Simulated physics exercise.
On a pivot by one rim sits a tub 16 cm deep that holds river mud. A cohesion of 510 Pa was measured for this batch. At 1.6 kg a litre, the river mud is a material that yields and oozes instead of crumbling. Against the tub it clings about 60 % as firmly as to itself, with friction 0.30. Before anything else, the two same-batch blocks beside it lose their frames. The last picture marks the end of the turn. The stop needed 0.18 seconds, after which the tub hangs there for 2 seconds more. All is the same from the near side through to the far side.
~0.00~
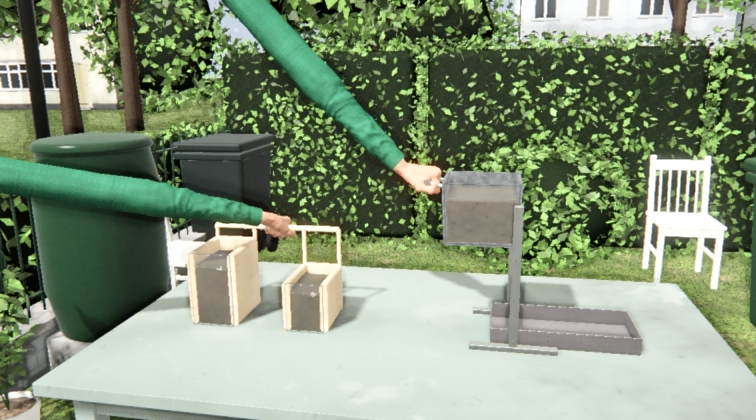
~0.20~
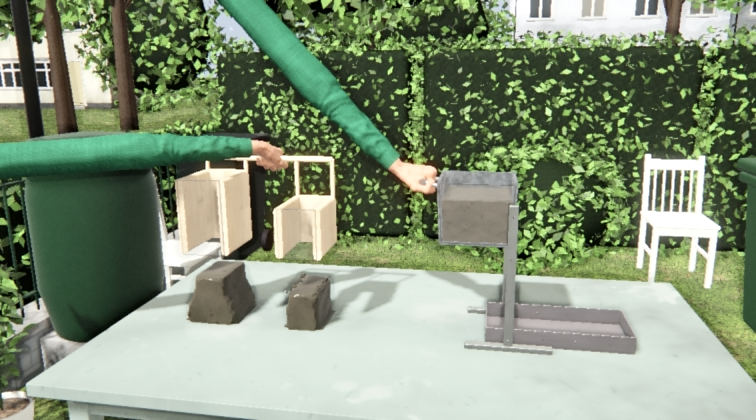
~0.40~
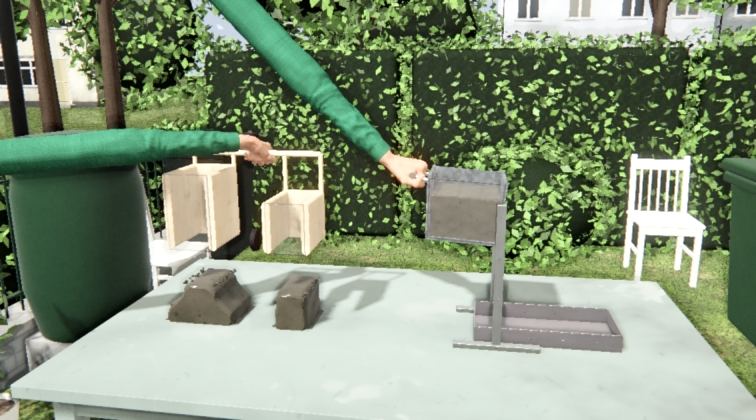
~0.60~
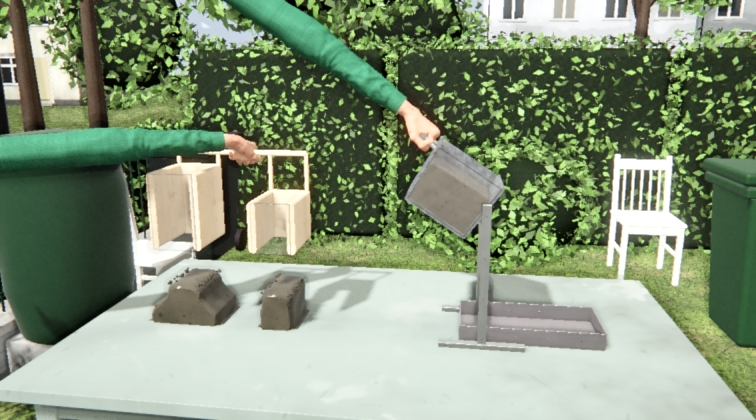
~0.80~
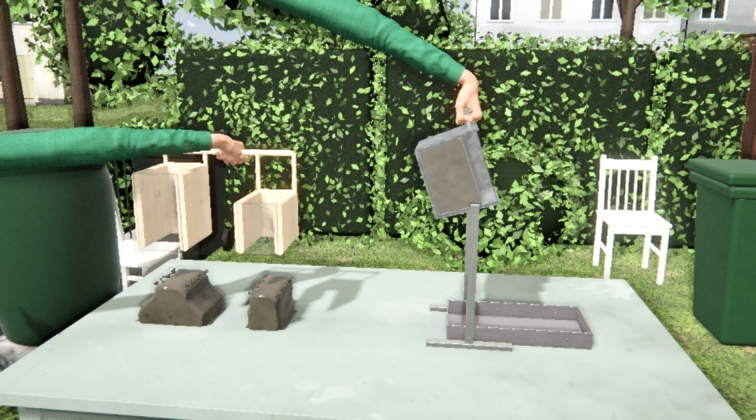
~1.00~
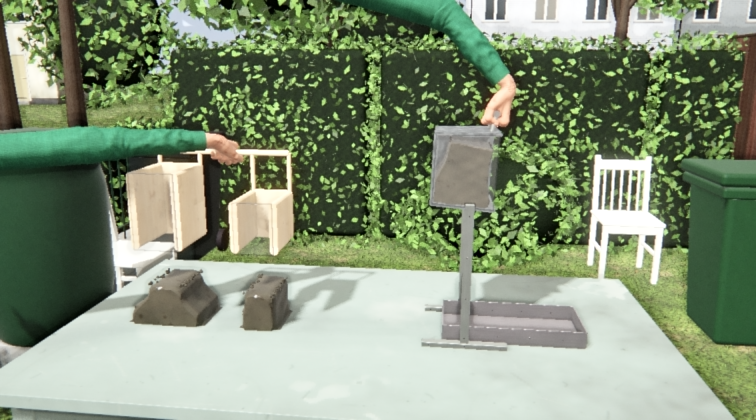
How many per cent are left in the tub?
About 47 %.
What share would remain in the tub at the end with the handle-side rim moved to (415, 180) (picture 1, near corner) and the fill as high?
The tub would end up holding some 35 % of it.
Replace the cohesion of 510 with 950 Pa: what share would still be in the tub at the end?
100 %.
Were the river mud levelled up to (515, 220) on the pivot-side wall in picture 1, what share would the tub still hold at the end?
Then about 75 %.
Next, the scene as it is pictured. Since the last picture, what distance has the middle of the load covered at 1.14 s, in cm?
The distance comes to some 5 cm.
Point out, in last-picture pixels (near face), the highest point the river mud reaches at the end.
I'd point to somewhere around (459, 179).
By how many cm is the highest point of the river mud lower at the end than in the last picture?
10 cm or so.
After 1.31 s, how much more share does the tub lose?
About 3 per cent.
By 1.14 s, the tub is at 92 degrees and holds 81 %.
By 1.31 s, the tub is at 92 degrees and holds 50 %.
By 1.48 s, the tub is at 92 degrees and holds 47 %.
By 1.65 s, the tub is at 92 degrees and holds 47 %.
By 3.00 s, at the end, the tub is at 92 degrees and holds 47 %.
